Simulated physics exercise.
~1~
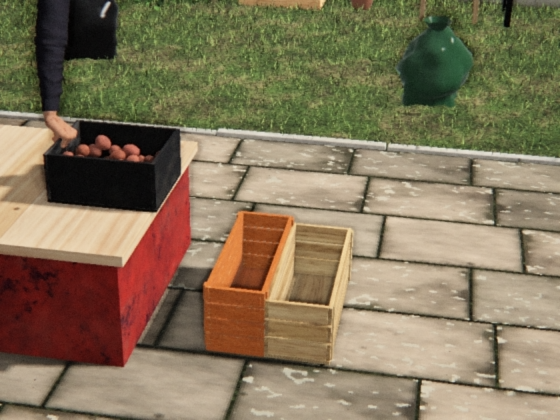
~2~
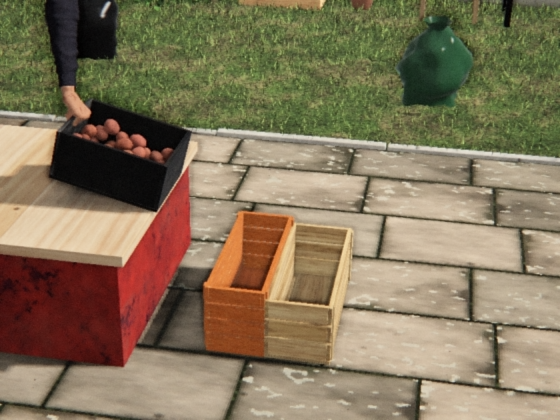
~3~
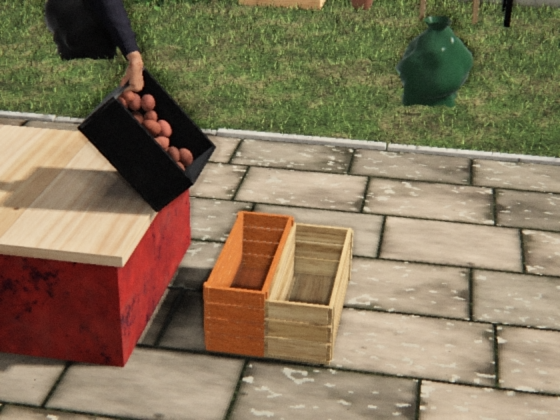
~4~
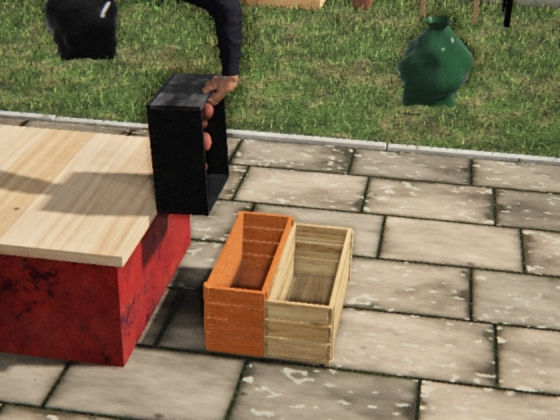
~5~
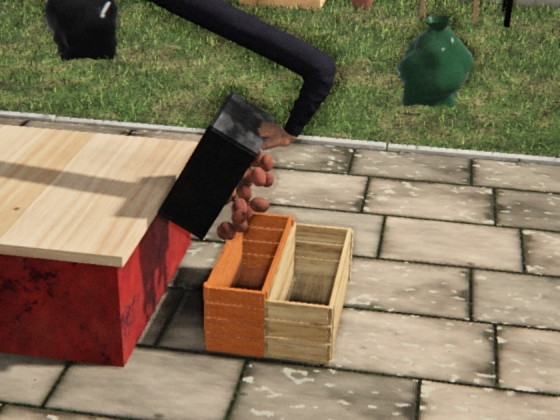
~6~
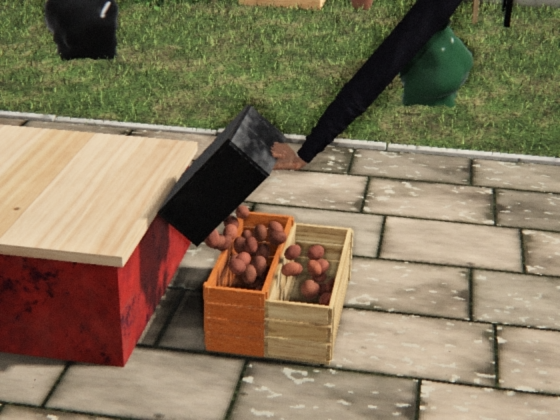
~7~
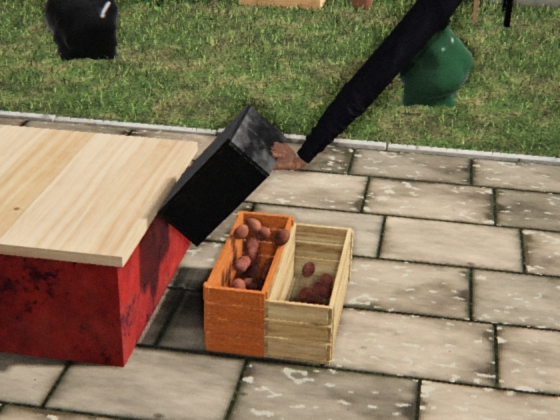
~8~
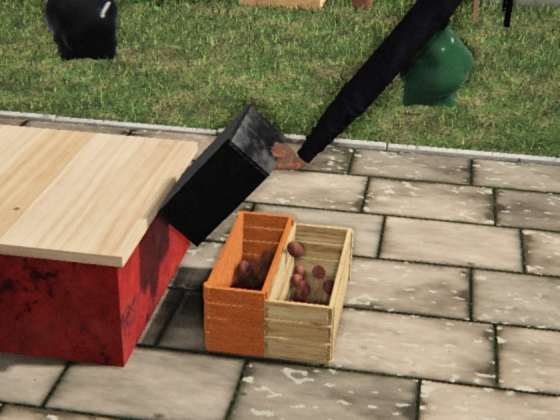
At first, a black box of red potatoes sits on a wooden-topped red bench, with a person's hand at its edge and two long wooden boxes, one orange and one pale, on the paving to the right. The hand tips the black box gently, then more steeply, and the potatoes slide towards its lower end. Swung upright and past the bench edge, the box begins spilling them. The arm holds it tilted downward as potatoes tumble into both boxes. Finally, the black box stays tipped, and the potatoes lie low in the orange box and the pale tote.
